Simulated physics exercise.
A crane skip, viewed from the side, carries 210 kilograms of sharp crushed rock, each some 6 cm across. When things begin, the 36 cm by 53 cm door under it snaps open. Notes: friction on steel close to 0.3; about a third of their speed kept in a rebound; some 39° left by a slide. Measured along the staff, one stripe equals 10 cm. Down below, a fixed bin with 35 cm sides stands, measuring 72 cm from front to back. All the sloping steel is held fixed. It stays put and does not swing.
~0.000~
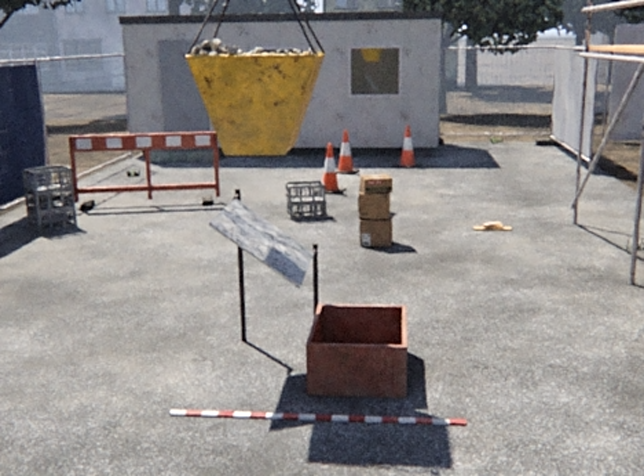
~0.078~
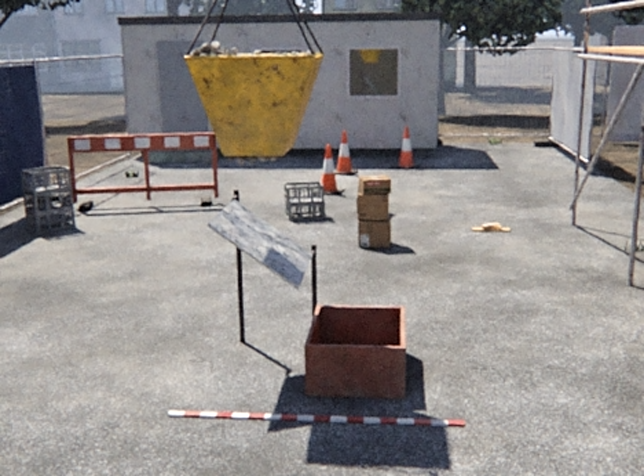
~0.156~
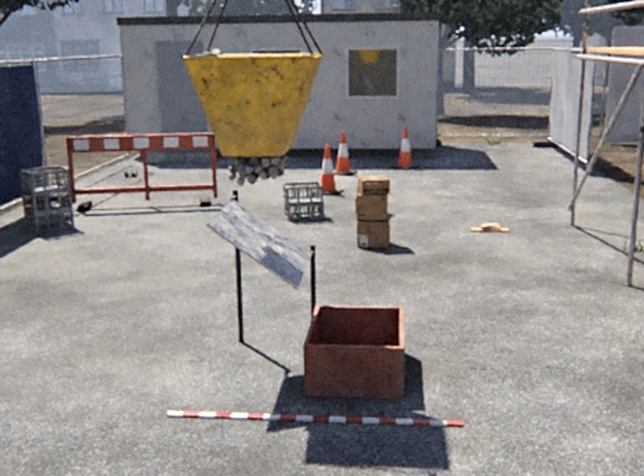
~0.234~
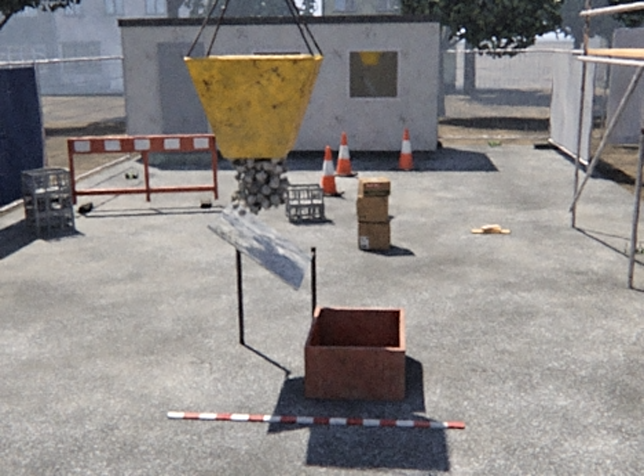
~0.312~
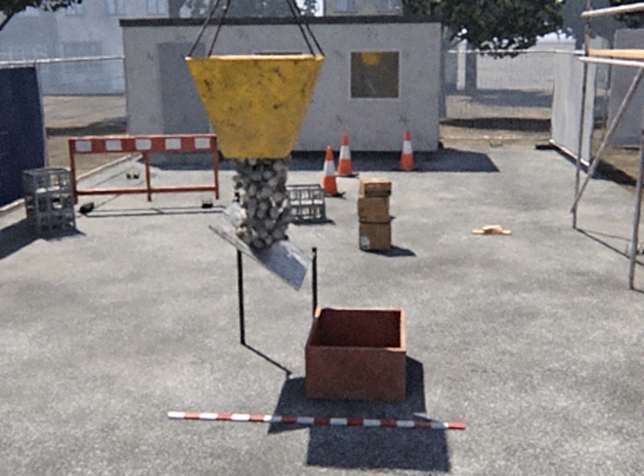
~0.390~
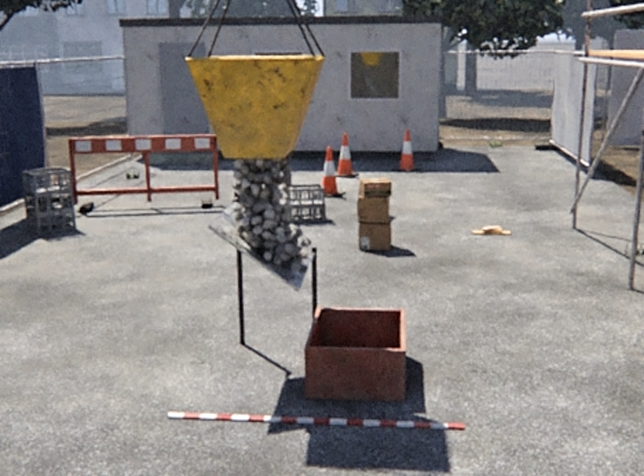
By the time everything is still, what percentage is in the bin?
About 63 per cent is there.
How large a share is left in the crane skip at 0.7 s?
I'd say it holds close to 10 percent.
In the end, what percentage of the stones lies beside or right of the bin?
Close to 35 in a hundred.
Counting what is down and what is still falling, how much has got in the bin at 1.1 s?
Roughly 55 percent by that time.
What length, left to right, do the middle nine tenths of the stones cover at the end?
Horizontal spread approx 80 cm.
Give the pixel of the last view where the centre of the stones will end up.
I'd point to somewhere near (369, 363).
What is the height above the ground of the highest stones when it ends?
Some 38 cm up.
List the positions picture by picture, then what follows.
The outlet is at (254, 147); nothing has dropped yet, in the first frame.
The outlet is at (253, 148); 4 % is out, in the second frame.
The outlet is at (252, 148); 12 % is out, the lowest stones still above the rim at (255, 176), 138 cm up, in the third frame.
The outlet is at (253, 150); 22 % is out, the lowest stones still above the rim at (256, 206), 120 cm up, in the fourth frame.
The outlet is at (254, 150); 33 % is out, the lowest stones still above the rim at (268, 241), 97 cm up, in the fifth frame.
The outlet is at (254, 150); 46 % is out, the lowest stones still above the rim at (299, 261), 82 cm up, in the sixth frame.
After 0.7 s, 9 % in the crane skip, 35 % on the steel, 29 % falling or lying left of the bin, 22 % falling or lying in the bin, 6 % falling or lying beside or right of the bin; the stones farthest right are at (397, 359).
After 1.1 s, 0 % in the crane skip, 12 % on the steel, 7 % falling or lying left of the bin, 54 % falling or lying in the bin, 27 % falling or lying beside or right of the bin; the stones farthest right are at (470, 402).
After 1.7 s, 0 % in the crane skip, 2 % falling or lying left of the bin, 63 % falling or lying in the bin, 34 % falling or lying beside or right of the bin; the stones farthest right are at (522, 404).
After 2.6 s, 0 % in the crane skip, 2 % falling or lying left of the bin, 63 % falling or lying in the bin, 34 % falling or lying beside or right of the bin; the stones farthest right are at (530, 404).
After 4.5 s, 0 % in the crane skip, 2 % left of the bin, 63 % in the bin, 34 % beside or right of the bin; the stones farthest right are at (530, 404).
